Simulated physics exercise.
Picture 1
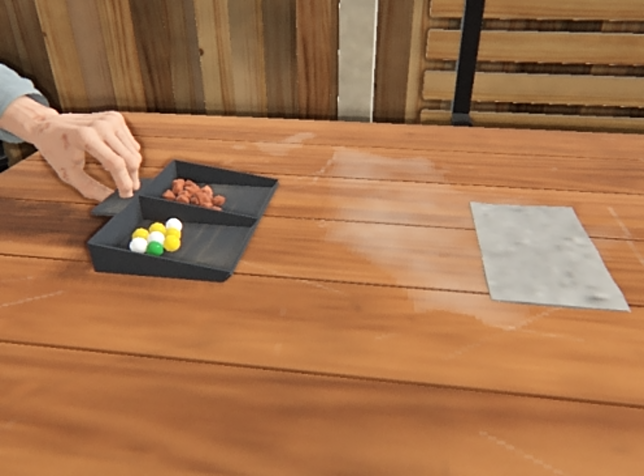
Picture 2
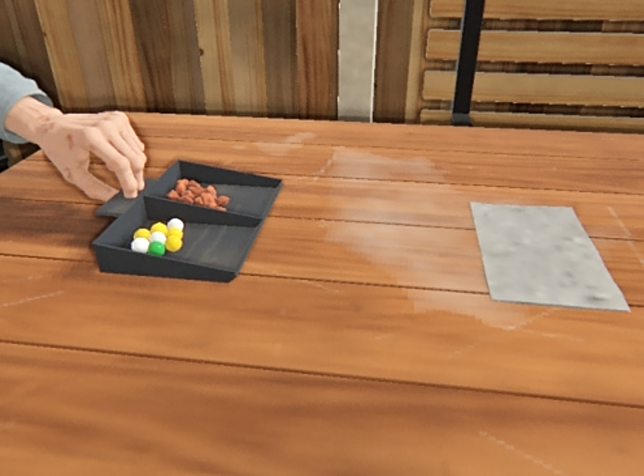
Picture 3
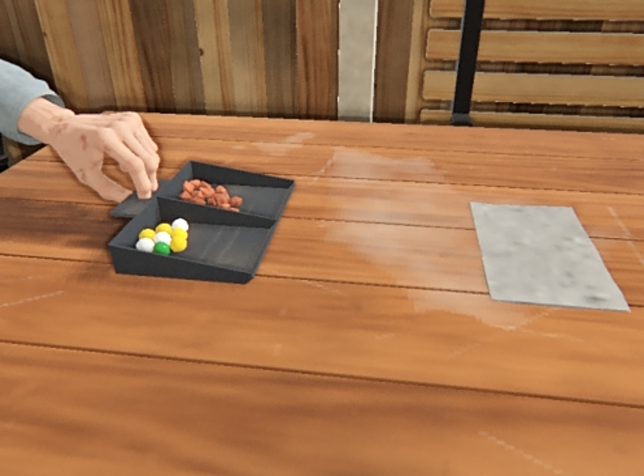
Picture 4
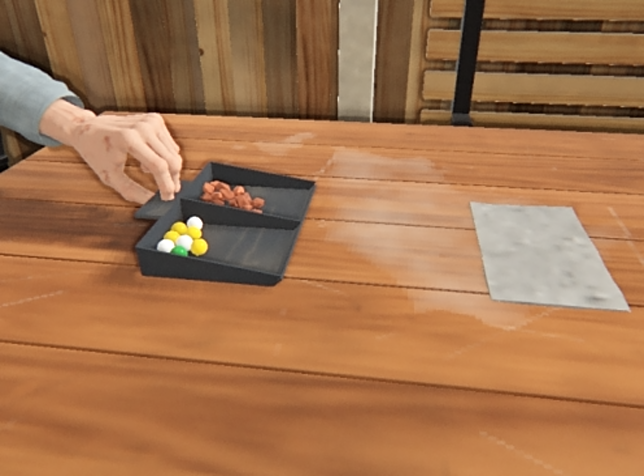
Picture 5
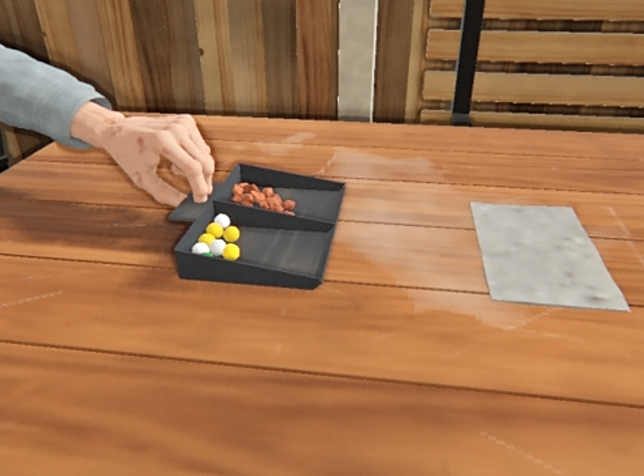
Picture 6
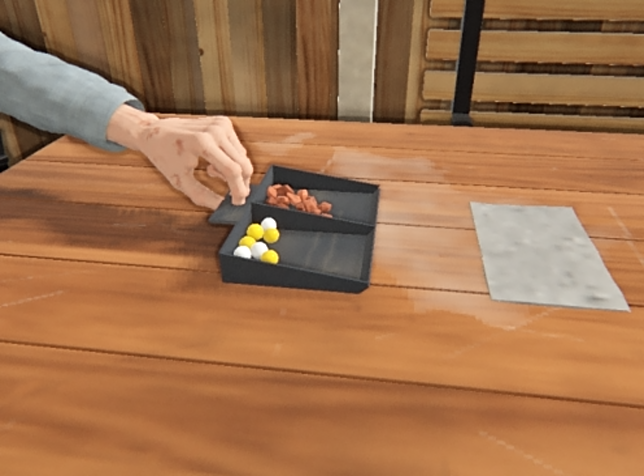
At the start, a hand grips the end of a dark two-part tray at the left of a wooden table, with small coloured balls in the nearer part and reddish bits in the farther one. The hand pushes the tray slowly, then faster, rightward toward a grey slab, still some distance away.
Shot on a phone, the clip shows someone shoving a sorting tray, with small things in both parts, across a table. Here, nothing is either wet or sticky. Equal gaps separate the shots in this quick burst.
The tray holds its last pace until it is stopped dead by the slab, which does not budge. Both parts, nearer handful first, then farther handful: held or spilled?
Nearer handful: Partly spilled; farther handful: Held.
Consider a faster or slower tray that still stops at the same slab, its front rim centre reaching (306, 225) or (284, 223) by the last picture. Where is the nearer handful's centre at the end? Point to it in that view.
It would come to rest near (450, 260) the first time and near (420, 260) the second.
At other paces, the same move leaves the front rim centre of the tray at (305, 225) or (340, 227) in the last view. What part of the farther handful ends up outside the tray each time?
Try 1: Around 0 percent; try 2: Around 0 percent.
Then, 0.07 s after the last picture, tray still sliding, front rim near (424, 233); nearer handful all inside; farther handful all inside.
Then, 0.25 s after the last picture, tray stopped at the slab; nearer handful all inside, moved towards the front rim; farther handful all inside, moved towards the front rim.
Then, 0.46 s after the last picture, tray stopped at the slab; nearer handful about half out of the tray; farther handful all inside, moved towards the front rim.
By the end, tray stopped at the slab; nearer handful about half out of the tray; farther handful all inside, moved towards the front rim.
